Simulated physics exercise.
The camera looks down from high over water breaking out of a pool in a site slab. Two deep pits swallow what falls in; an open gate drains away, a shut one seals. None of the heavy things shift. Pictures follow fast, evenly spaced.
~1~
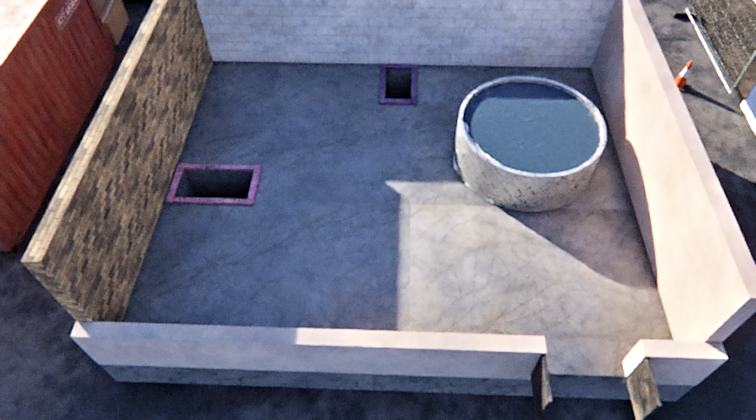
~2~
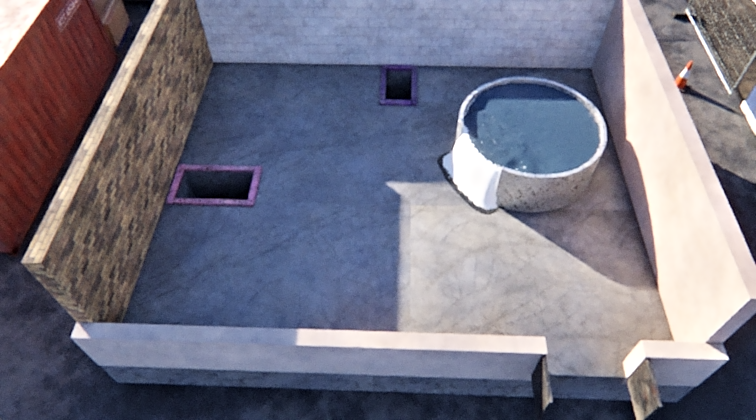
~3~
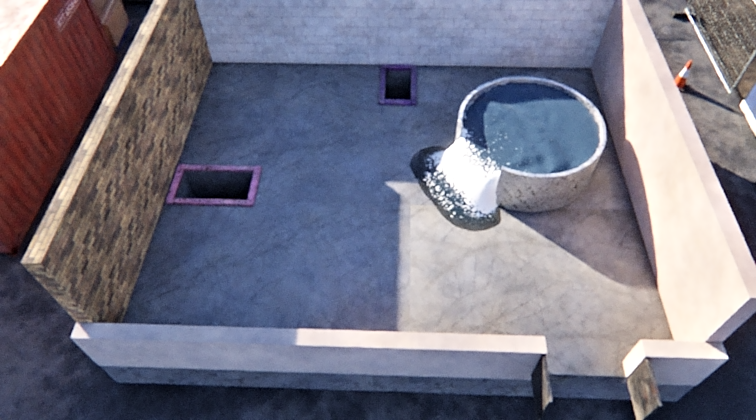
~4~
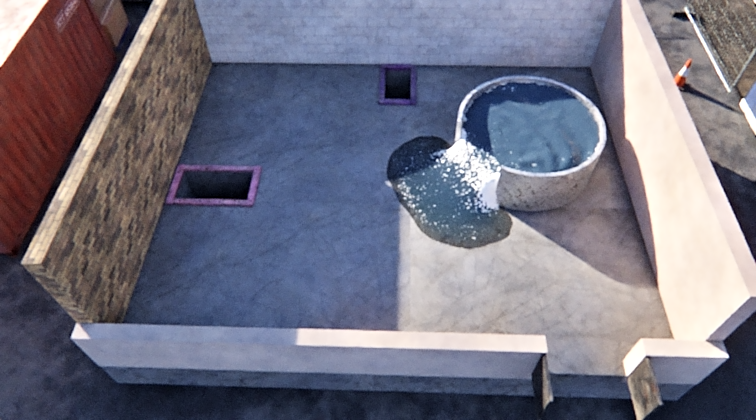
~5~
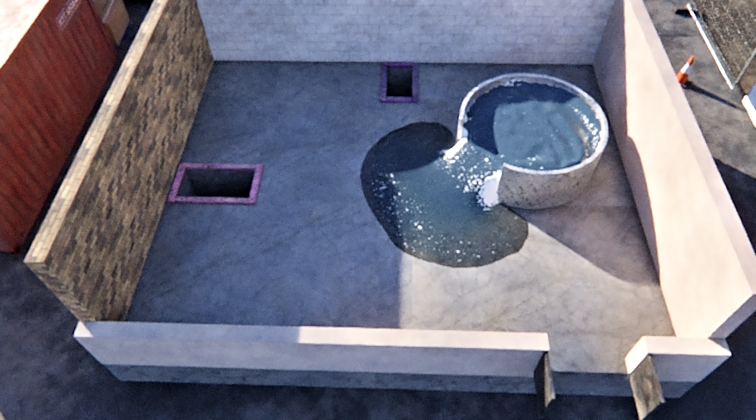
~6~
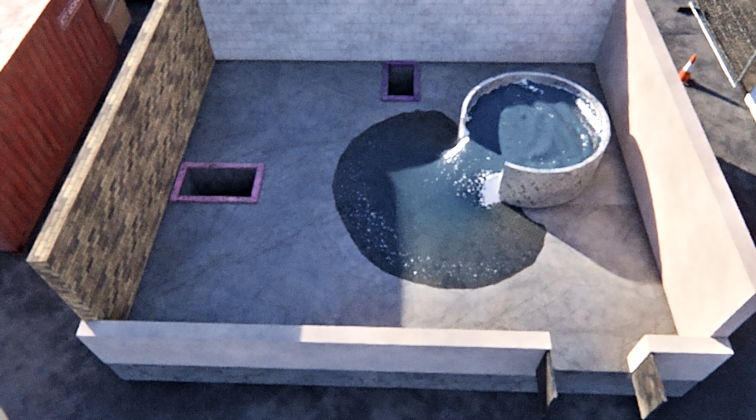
Water burst out of the left side of a round, full pool in a walled concrete yard, foaming white at first, then spreading left and forward across the floor in a wide, dark, rounded puddle.
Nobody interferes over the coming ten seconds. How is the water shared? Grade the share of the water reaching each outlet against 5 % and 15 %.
By my reckoning the gate stays under 5 %, the pink pit goes over 15 %, the purple pit stays under 5 %.
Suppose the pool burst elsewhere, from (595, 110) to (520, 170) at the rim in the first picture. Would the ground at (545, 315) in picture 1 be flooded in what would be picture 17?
It would be soaked.
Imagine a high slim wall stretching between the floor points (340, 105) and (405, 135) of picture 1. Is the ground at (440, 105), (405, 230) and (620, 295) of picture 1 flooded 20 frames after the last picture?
Result in the order given: Unaffected, drowned, unaffected.
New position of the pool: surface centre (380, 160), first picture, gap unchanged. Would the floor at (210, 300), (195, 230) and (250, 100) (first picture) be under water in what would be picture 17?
In sequence: Inundated, next inundated, then unflooded.
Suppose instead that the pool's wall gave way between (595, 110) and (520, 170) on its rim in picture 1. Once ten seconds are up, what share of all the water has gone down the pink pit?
For pink, roughly 6 in a hundred.
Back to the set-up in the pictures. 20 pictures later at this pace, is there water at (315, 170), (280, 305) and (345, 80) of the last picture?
In turn: Covered, wet, free of water.
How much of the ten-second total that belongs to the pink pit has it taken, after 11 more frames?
Around 10 percent.
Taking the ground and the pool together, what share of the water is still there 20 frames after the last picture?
Near 96 in a hundred.
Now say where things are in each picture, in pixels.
The first picture shows the pool at (531, 126) is whole and still.
In the second picture, the front is at (447, 156), out from the gap at (470, 172).
In the third picture, water pours out at (469, 172) and has run to (419, 157).
In the fourth picture, the front is at (397, 154), out from the gap at (469, 173).
In the fifth picture, water pours out at (471, 171) and has run to (371, 156).
In the sixth picture, the front is at (377, 260), out from the gap at (473, 169).
A moment on, water covers 45 % of the floor; the gate 0 %, the pink pit 0 %, the purple pit 0 %.
Next, water covers 55 % of the floor; the gate 0 %, the pink pit 2 %, the purple pit 0 %.
Then, water covers 65 % of the floor; the gate 0 %, the pink pit 5 %, the purple pit 0 %.
Later, water covers 70 % of the floor; the gate 0 %, the pink pit 17 %, the purple pit 0 %.
In the end, water covers 85 % of the floor; the gate 1 %, the pink pit 24 %, the purple pit 1 %.
